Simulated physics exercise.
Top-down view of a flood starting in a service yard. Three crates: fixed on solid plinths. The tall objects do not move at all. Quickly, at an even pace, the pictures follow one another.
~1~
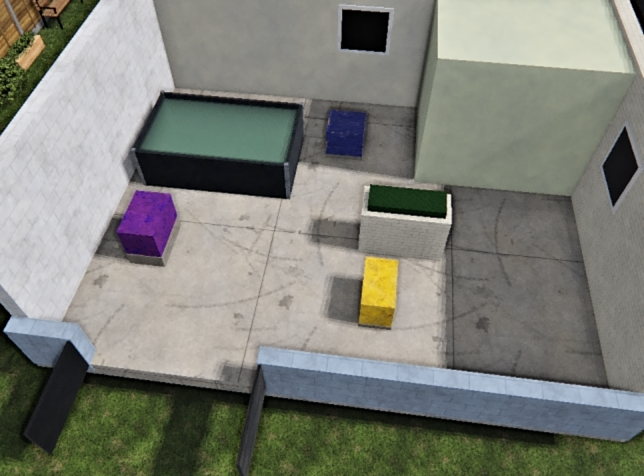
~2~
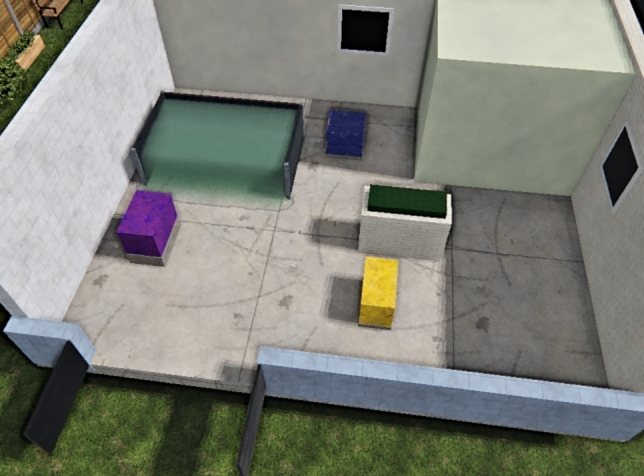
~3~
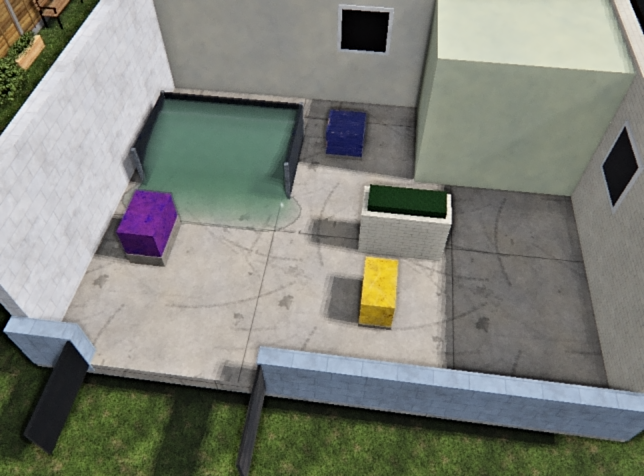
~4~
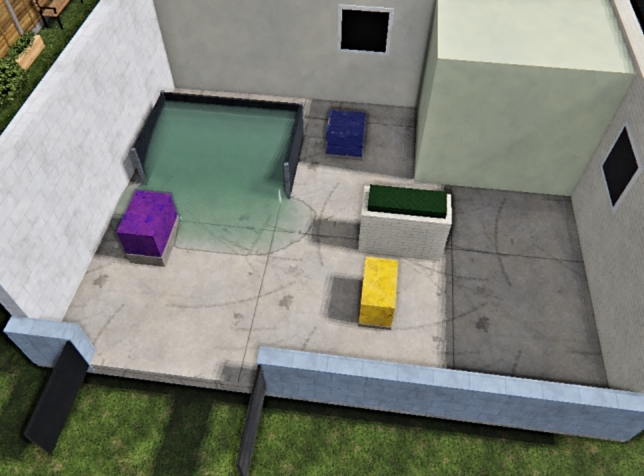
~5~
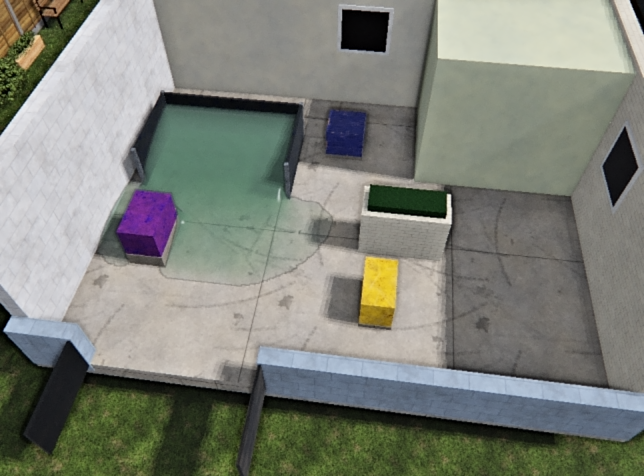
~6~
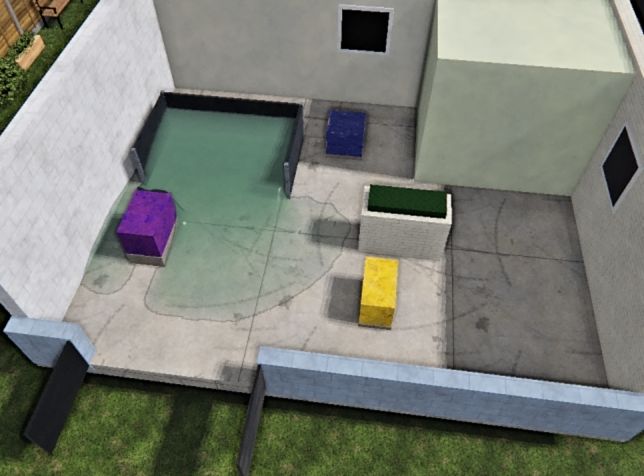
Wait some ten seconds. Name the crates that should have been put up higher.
Afterwards, the purple crate ends up wet; the blue crate ends up dry; the yellow crate ends up wet.
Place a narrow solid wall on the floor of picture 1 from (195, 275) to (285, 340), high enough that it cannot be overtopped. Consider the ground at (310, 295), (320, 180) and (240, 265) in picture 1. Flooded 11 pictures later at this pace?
Outcome by spot, in order - watered, unwatered, watered.
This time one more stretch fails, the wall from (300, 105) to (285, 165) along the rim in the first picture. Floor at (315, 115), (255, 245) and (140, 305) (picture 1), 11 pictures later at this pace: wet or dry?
Drenched; spared; spared.
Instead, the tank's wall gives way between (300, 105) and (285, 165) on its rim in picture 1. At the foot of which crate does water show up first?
My pick is the one in blue.
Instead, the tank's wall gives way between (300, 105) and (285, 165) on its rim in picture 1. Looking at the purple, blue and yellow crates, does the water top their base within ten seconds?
I'd say the purple crate stays clear, while the blue crate is overrun and the yellow crate is overrun.
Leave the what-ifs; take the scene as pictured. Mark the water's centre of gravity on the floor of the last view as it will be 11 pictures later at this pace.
Roughly (210, 234) in the last picture.
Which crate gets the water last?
I'd say the one in blue is last.
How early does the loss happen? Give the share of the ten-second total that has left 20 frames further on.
It would be around 65 %.
A moment on, water covers 35 % of the floor; the purple crate water round its plinth, the blue crate not reached, the yellow crate water round its plinth.
Next, water covers 40 % of the floor; the purple crate water round its plinth, the blue crate not reached, the yellow crate water round its plinth.
Then, water covers 60 % of the floor; the purple crate water round its plinth, the blue crate not reached, the yellow crate water round its plinth.
Later, water covers 75 % of the floor; the purple crate water round its plinth, the blue crate water round its plinth, the yellow crate water round its plinth.
In the end, water covers 95 % of the floor; the purple crate was topped, the blue crate stayed above the water, the yellow crate was topped.
